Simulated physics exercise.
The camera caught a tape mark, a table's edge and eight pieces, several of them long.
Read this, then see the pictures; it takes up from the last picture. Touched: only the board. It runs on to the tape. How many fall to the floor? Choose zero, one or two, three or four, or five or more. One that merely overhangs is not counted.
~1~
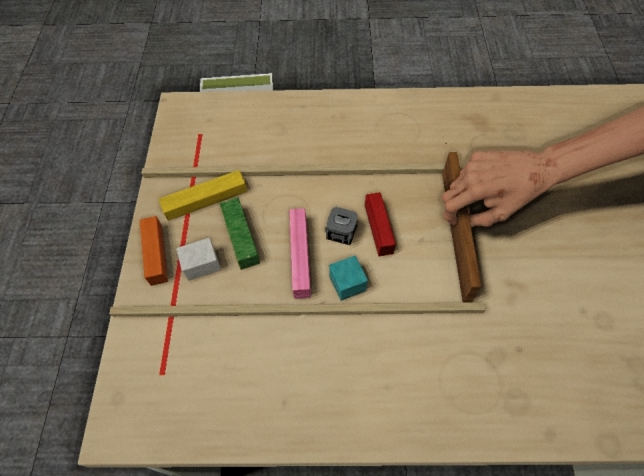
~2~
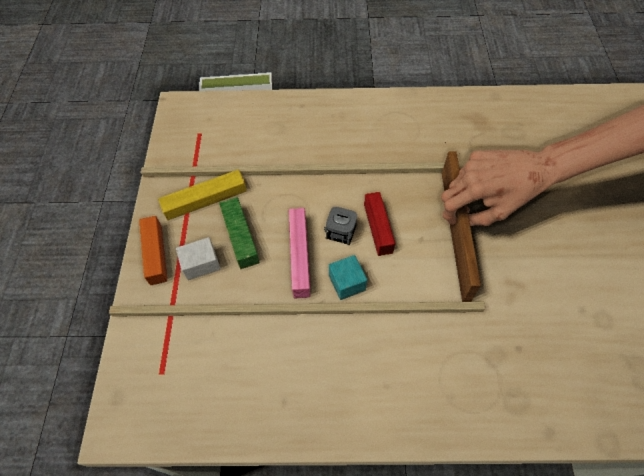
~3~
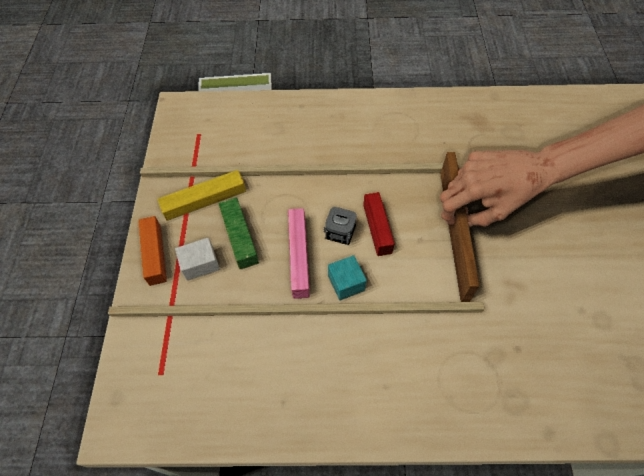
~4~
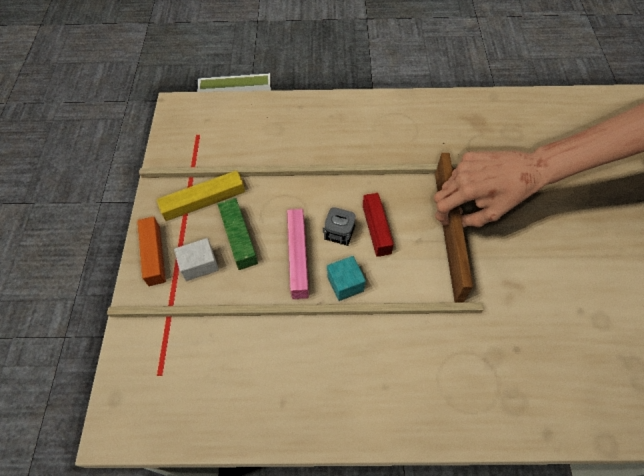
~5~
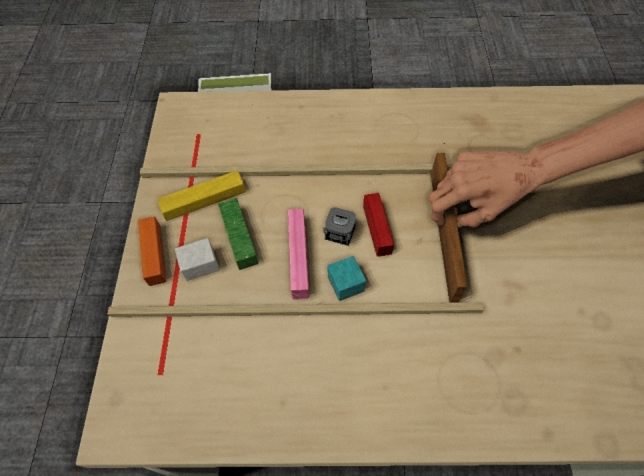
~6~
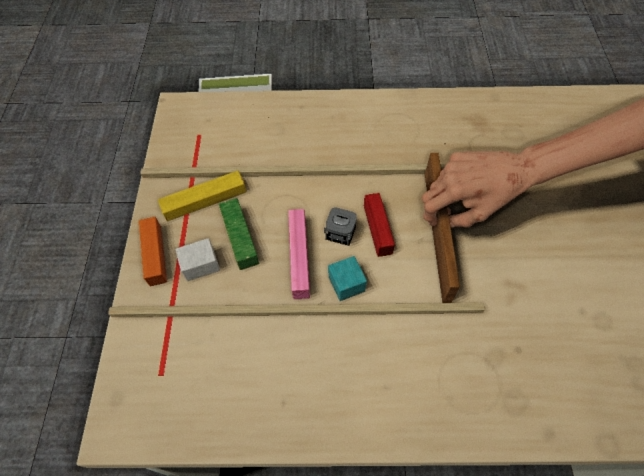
Three or four.
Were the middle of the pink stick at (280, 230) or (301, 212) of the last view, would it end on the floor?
At the first spot the pink stick hangs on; at the second it hangs on.
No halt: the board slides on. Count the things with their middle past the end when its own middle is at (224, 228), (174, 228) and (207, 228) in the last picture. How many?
It would be 1, 3 and 2.
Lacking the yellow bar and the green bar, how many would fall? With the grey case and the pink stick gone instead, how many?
First 2, then 1.
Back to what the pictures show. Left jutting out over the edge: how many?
It comes to 2.
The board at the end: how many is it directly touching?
Number: 3.
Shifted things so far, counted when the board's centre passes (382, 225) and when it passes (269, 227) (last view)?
By the first moment it's 1, by the second it's 7.
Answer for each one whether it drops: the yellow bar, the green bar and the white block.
The yellow bar holds on; the green bar drops off; the white block falls.
Early on, none off yet; orange stick at rest near (153, 251); yellow bar at rest near (203, 196); white block at rest near (198, 260).
A while later, none off yet; orange stick travelled a little near (139, 252); yellow bar at rest near (203, 196); white block travelled about its own width near (164, 266).
Finally, the number that fall off is three or four; lost, green bar, white block and orange stick.
